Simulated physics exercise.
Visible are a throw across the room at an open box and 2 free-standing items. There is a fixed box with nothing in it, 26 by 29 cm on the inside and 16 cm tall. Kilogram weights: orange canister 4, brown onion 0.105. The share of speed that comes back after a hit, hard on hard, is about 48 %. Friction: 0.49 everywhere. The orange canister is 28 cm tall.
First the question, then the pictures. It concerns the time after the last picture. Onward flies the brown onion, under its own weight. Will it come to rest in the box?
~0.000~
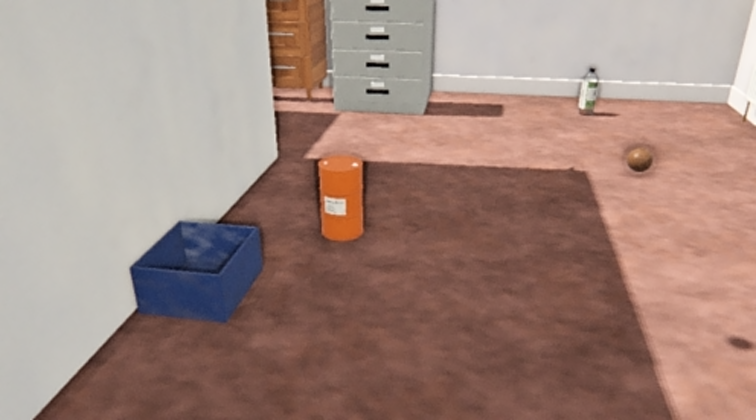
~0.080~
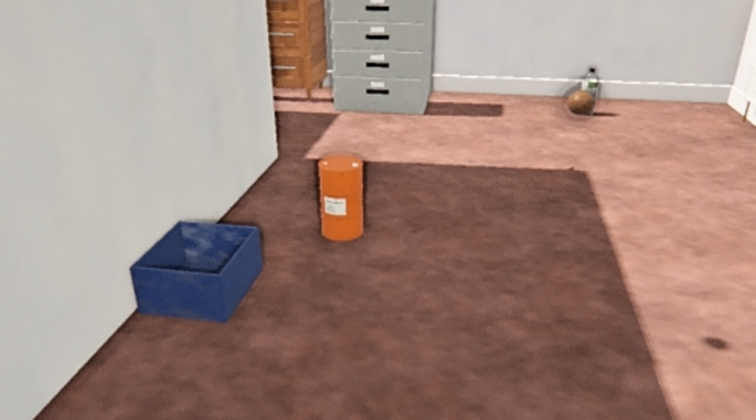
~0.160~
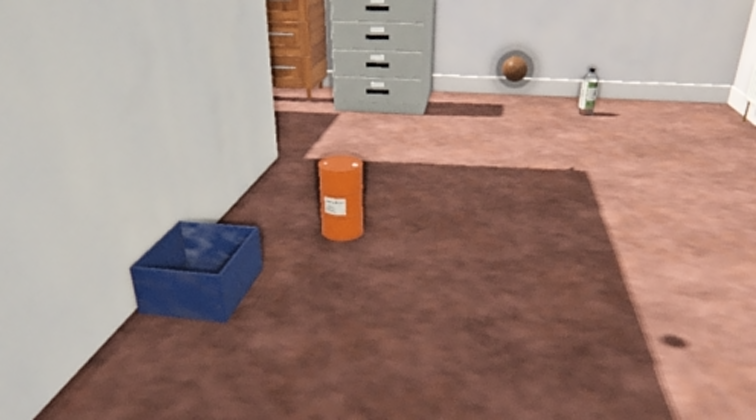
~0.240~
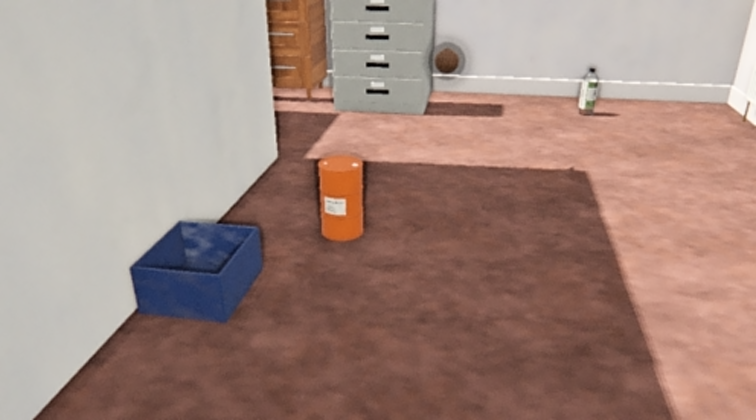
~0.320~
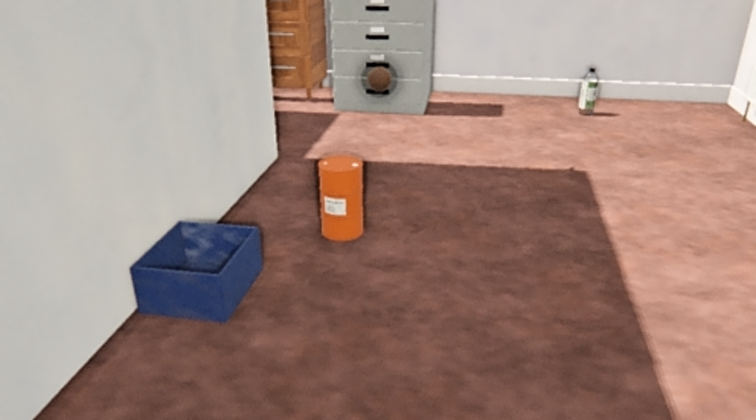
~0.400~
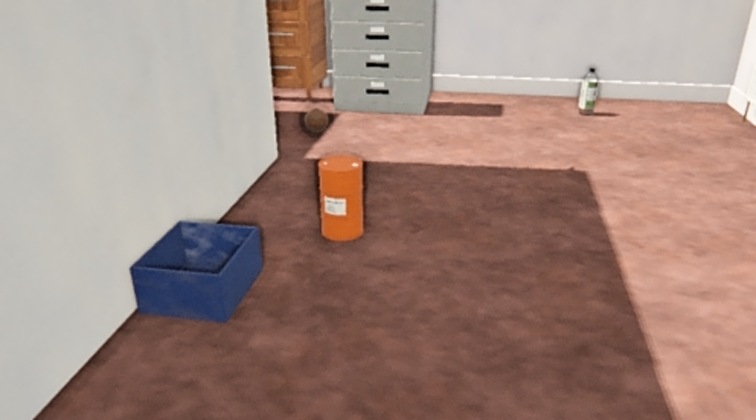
I'd say it is contained.
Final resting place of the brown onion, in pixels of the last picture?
End position: Roughly (196, 299).
By 0.50 s, 22 cm from the box's middle; brown onion near (248, 196).
By 0.70 s, onion inside the box; brown onion near (158, 259).
By 0.90 s, onion inside the box; brown onion near (200, 273).
By 1.10 s, onion inside the box; brown onion near (209, 297).
When it is over (2.5 s), onion inside the box; orange canister within 10 cm of the start. End places, in pixels of the last picture, brown onion near (196, 299).
